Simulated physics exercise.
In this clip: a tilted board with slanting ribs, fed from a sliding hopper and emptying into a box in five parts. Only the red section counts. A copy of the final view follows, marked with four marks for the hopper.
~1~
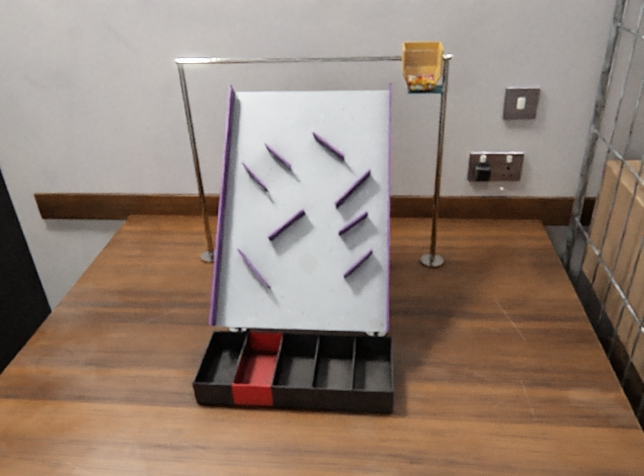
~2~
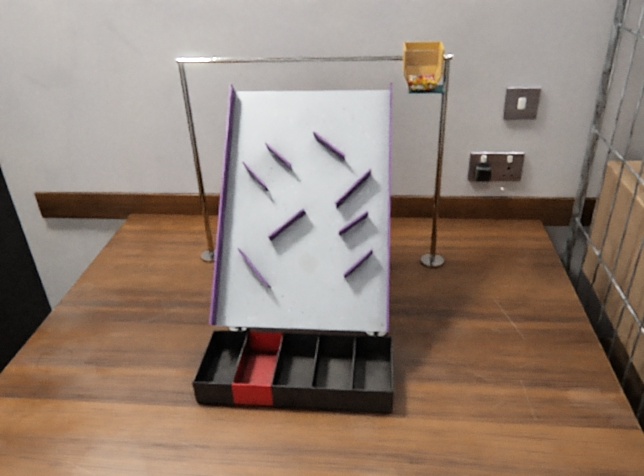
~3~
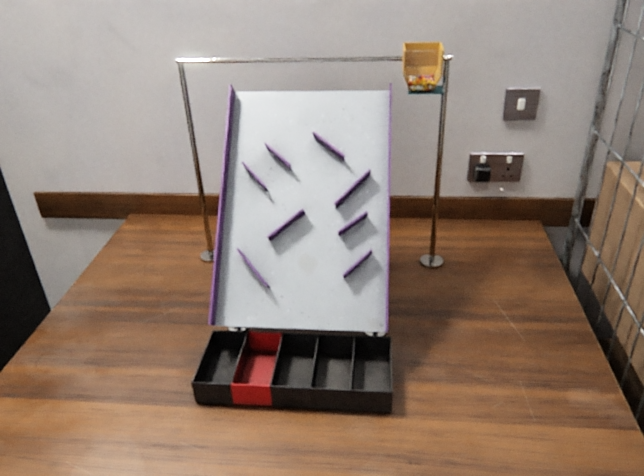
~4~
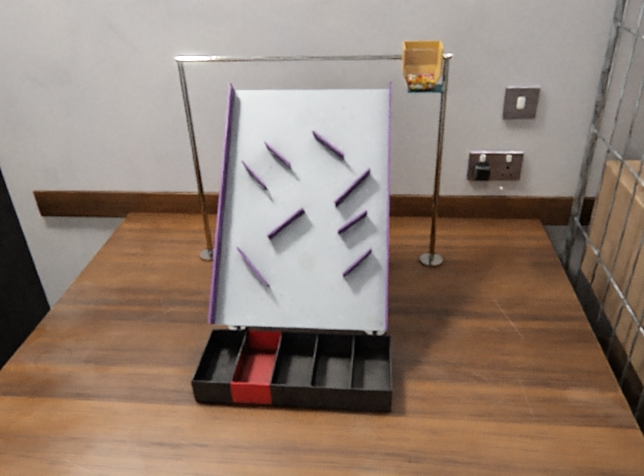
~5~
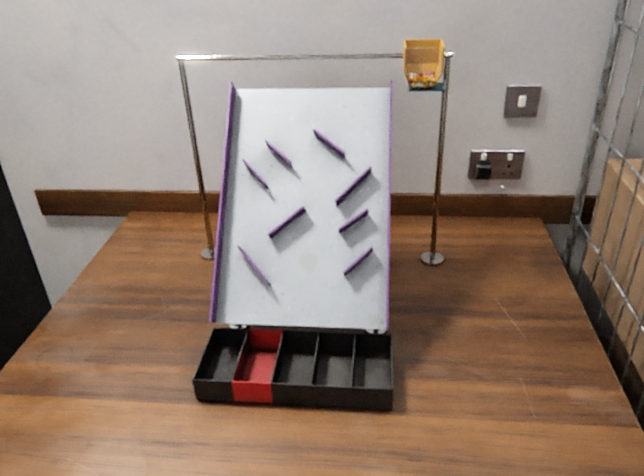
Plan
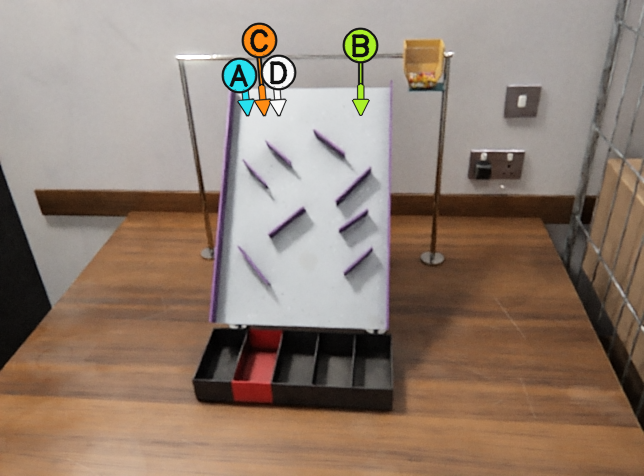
On a wooden table, a ribbed white board stands above a sectioned box, nothing moving.
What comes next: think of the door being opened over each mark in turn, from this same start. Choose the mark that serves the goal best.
B is best.
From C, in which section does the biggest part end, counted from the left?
The third from the left.
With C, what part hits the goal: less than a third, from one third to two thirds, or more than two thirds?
Mark C gives less than a third.
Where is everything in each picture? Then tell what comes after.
Hopper (421, 84), round plastic beads, door shut, in the first frame.
Ribs (265, 143) to (290, 164), (313, 131) to (344, 155), (243, 161) to (265, 186), in the second frame.
Ribs (335, 204) to (370, 169), (267, 237) to (303, 209), (338, 232) to (367, 212), in the third frame.
Ribs (237, 247) to (267, 285), (343, 274) to (371, 248), in the fourth frame.
Red section (252, 391), number 2 of 5 from the left, in the fifth frame.
On the marked copy, mark A meets the board at (247, 109); mark B meets the board at (360, 109); mark C meets the board at (263, 109); mark D meets the board at (278, 109).
For mark A, just a few in the red section, the larger part in other sections, roughly a quarter outside the box.
For mark B, roughly a third in the red section, roughly a third in other sections, roughly a quarter outside the box.
For mark C, about a tenth in the red section, the larger part in other sections, about a tenth outside the box.
For mark D, just a few in the red section, the larger part in other sections, roughly a quarter outside the box.
